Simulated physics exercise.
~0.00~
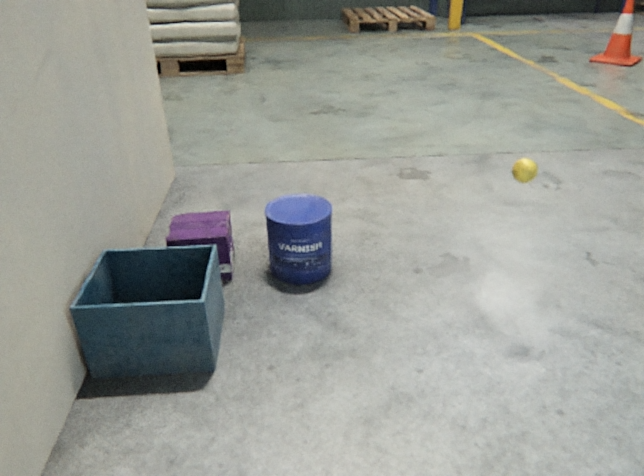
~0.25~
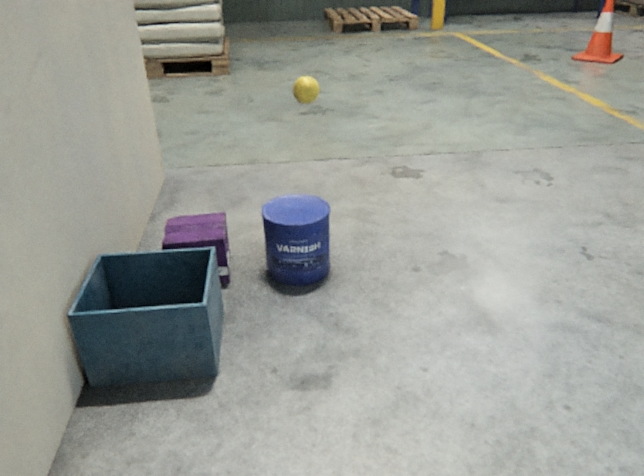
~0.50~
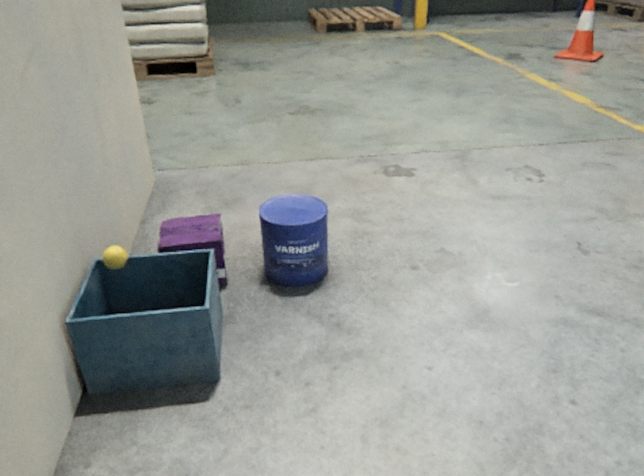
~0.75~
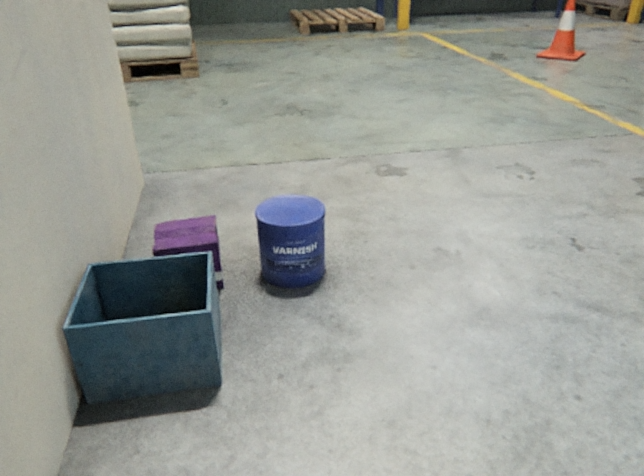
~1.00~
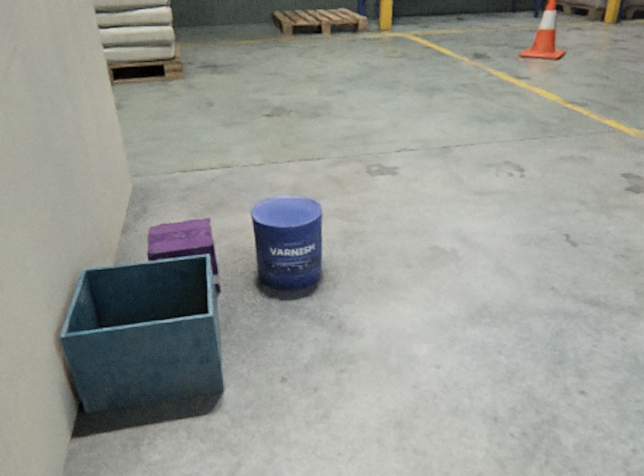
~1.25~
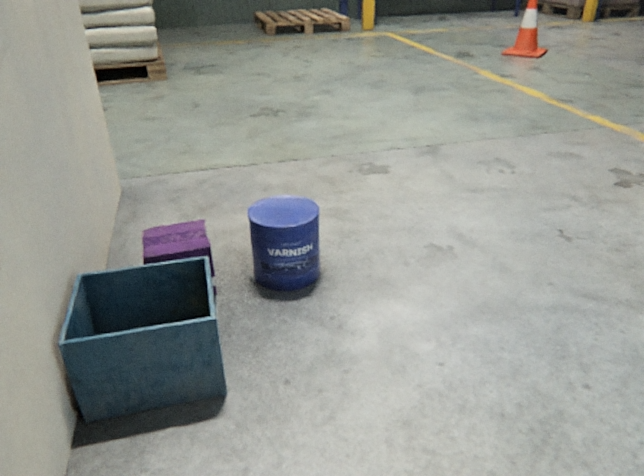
An open teal box sat on a concrete floor by a wall, near a blue varnish pail and a purple parcel, as a yellow lemon flew leftward and dropped into it, staying out of sight while the other things stood undisturbed.
